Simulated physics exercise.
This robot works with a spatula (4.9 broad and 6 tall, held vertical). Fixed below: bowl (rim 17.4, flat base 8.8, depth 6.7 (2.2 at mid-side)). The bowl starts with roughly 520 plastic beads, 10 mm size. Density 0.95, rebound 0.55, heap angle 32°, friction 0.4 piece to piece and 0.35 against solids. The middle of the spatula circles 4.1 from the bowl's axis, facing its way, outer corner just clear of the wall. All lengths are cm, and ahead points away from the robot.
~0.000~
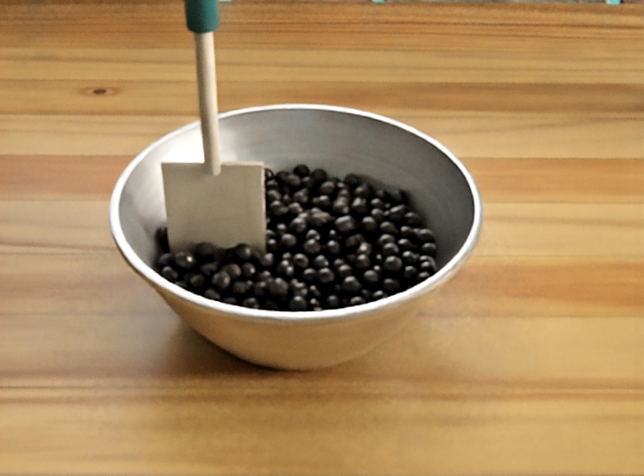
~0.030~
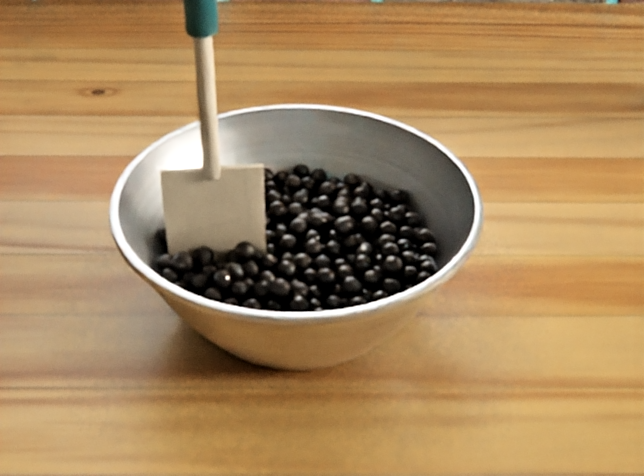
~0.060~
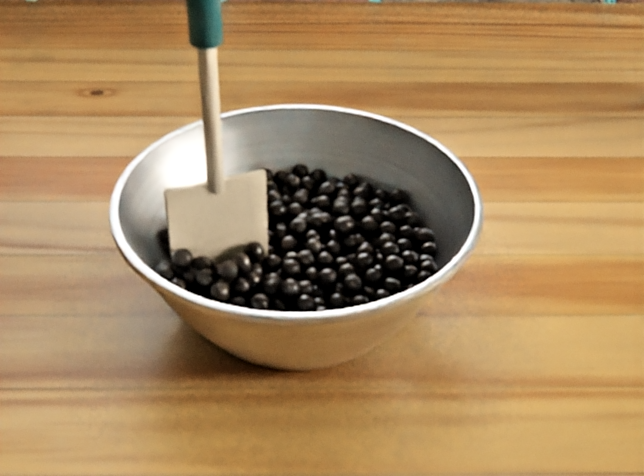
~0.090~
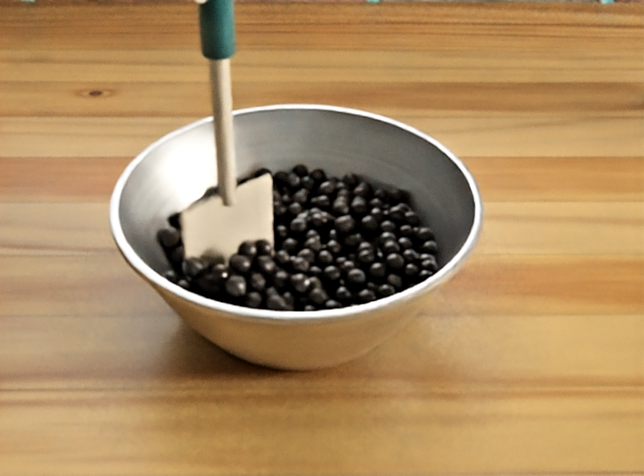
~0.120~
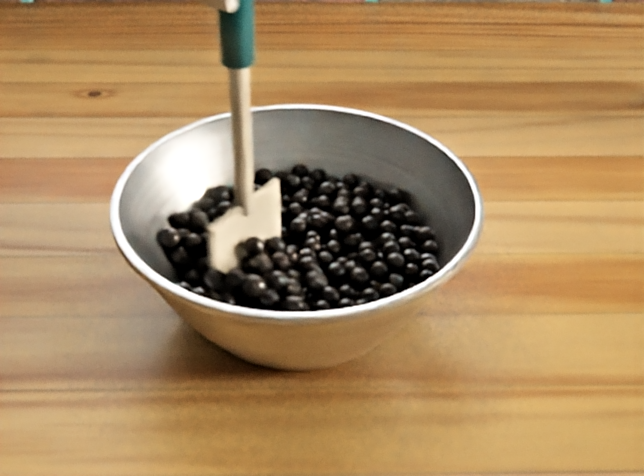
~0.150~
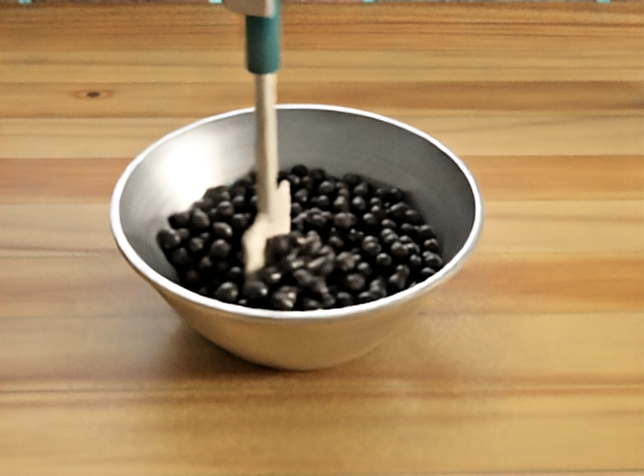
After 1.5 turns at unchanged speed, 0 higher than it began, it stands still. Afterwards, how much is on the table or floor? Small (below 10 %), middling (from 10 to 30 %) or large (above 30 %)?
Answer: Middling; from 10 to 30 % of the plastic beads finish on the table or floor.
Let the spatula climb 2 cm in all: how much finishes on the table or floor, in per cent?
About 5 per cent.
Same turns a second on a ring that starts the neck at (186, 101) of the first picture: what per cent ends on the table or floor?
About 0 per cent.
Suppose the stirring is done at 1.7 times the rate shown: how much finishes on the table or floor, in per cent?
Some 40 per cent.
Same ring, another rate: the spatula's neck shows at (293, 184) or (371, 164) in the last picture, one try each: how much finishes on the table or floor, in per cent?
About 25 and 45 per cent.
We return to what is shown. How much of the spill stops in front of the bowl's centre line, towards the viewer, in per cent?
Roughly 40 per cent.
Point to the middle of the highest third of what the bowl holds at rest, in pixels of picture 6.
Near (353, 205).
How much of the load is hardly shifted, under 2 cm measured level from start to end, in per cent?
About 15 per cent.
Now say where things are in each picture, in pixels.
The spatula neck at (210, 136), 0° round; upper third of the load around (307, 245), from x 170 to 430, top at y 175; 523 in the bowl, in the first frame.
The spatula neck at (210, 141), 6° round; upper third of the load around (305, 246), from x 165 to 430, top at y 175, in the second frame.
The spatula neck at (214, 153), 22° round; upper third of the load around (304, 253), from x 165 to 430, top at y 175, in the third frame.
The spatula neck at (225, 165), 38° round; upper third of the load around (303, 263), from x 170 to 430, top at y 175, in the fourth frame.
The spatula neck at (243, 175), 54° round; upper third of the load around (312, 263), from x 170 to 430, top at y 175, in the fifth frame.
The spatula neck at (267, 181), 70° round; upper third of the load around (319, 261), from x 170 to 430, top at y 175; 523 in the bowl, in the sixth frame.
After 0.49 s, 254° round, highest piece 9 above the table; 497 in the bowl, 14 on the table or floor, 12 in flight or on the tool.
After 0.83 s, 77° round, highest piece 9 above the table; 453 in the bowl, 61 on the table or floor, 9 in flight or on the tool.
After 1.20 s, 180° round, highest piece 6 above the table; 432 in the bowl, 91 on the table or floor.
After 1.90 s, 180° round, highest piece 6 above the table; 432 in the bowl, 91 on the table or floor.
In the end, 432 in the bowl, 91 on the table or floor. That is 17 % on the table or floor.
